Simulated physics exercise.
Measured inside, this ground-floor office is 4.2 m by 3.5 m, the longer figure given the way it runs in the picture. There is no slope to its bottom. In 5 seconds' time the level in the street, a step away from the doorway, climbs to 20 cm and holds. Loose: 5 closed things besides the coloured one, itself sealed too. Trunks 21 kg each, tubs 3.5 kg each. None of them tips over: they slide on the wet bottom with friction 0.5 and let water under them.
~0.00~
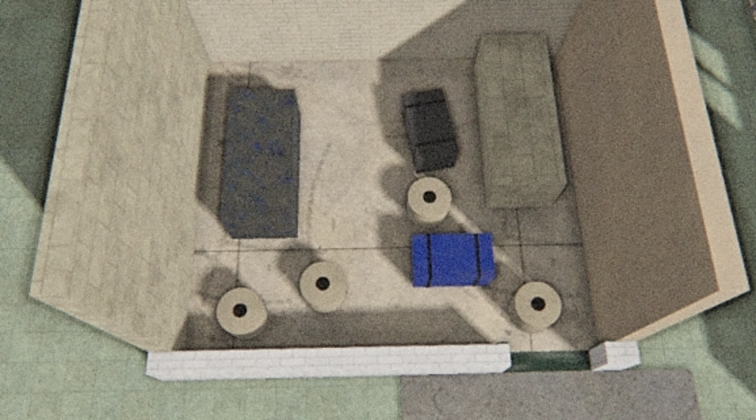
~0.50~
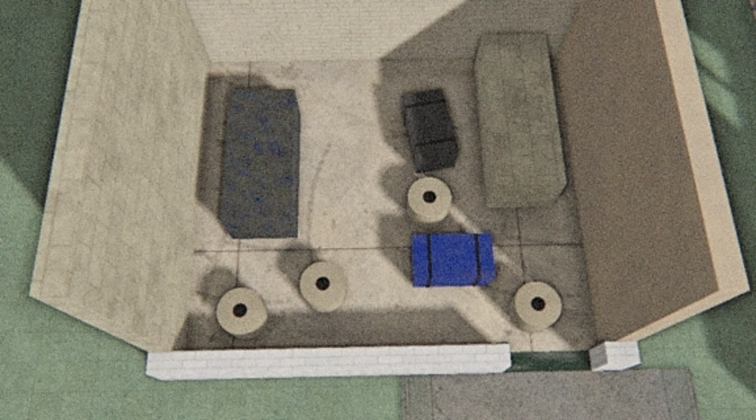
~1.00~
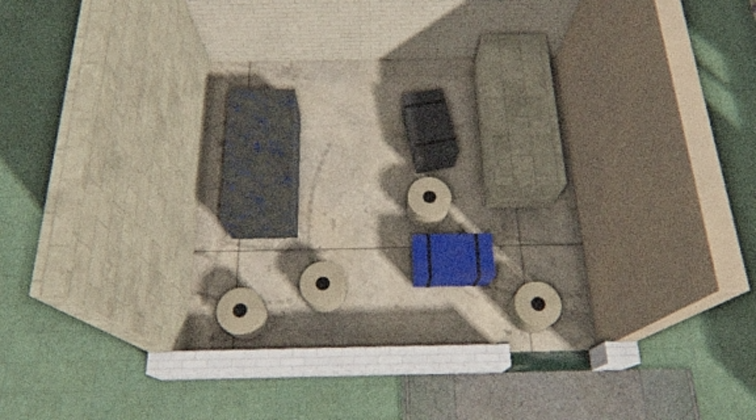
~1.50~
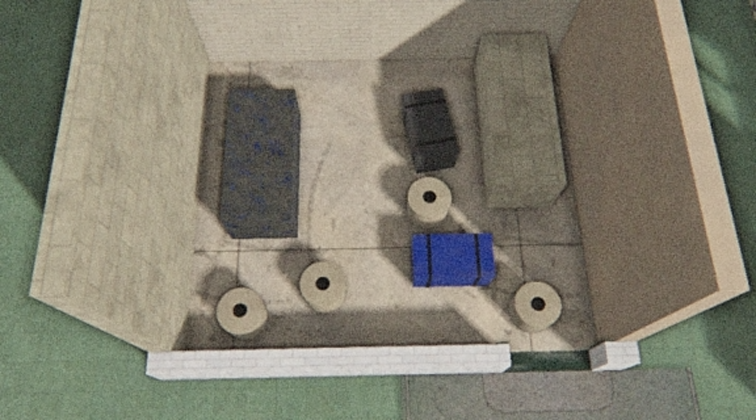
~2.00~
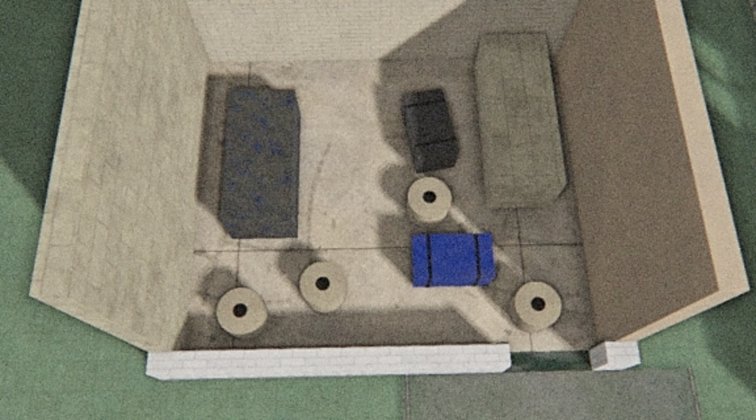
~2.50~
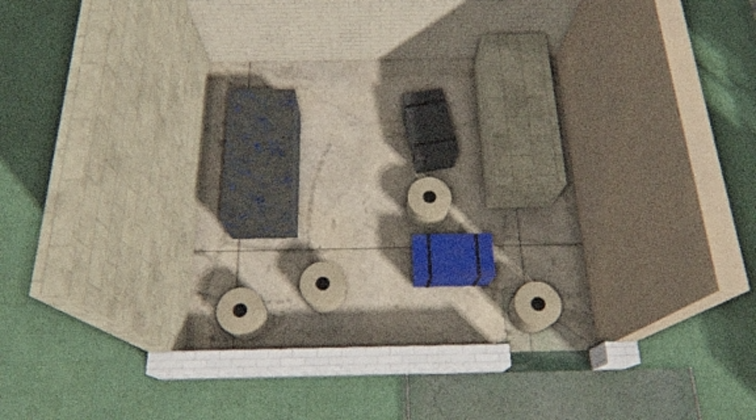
To begin with, a blue trunk, a dark trunk and four round tubs rest on the floor of a roofless-looking room, between two large blocks. Nothing inside visibly shifts while the grey patch outside the doorway dulls to green, and at the close every object still sits in place.
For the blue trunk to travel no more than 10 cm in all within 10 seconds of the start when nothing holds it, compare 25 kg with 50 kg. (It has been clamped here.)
It is steadied by only the greater weight.
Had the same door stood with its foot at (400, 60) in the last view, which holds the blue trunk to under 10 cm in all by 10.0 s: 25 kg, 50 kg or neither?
Then only the bigger mass works.
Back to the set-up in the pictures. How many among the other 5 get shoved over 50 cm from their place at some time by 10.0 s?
I make it 3.
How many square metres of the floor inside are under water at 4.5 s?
About 3.0 m2.
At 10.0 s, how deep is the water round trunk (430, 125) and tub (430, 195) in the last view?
About 4 and 5 cm.
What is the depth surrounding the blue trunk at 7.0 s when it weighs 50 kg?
About 6 cm.
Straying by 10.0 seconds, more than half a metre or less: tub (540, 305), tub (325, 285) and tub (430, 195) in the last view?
Listed order gives above limit, above limit, above limit.
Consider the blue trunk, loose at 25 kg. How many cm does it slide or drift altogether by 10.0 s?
Total path: Approx. 80 cm.
After 3.5 s the blue trunk would be 0 cm from its start with 25 kg and 0 cm from its start with 50 kg; 1 cm of water round it then.
After 4.5 s the blue trunk would be 0 cm from its start with 25 kg and 0 cm from its start with 50 kg; 3 cm of water round it then.
After 7.0 s the blue trunk would be 12 cm from its start with 25 kg and 0 cm from its start with 50 kg; 6 cm of water round it then.
After 10.0 s the blue trunk would be 73 cm from its start with 25 kg and 0 cm from its start with 50 kg; 7 cm of water round it then.
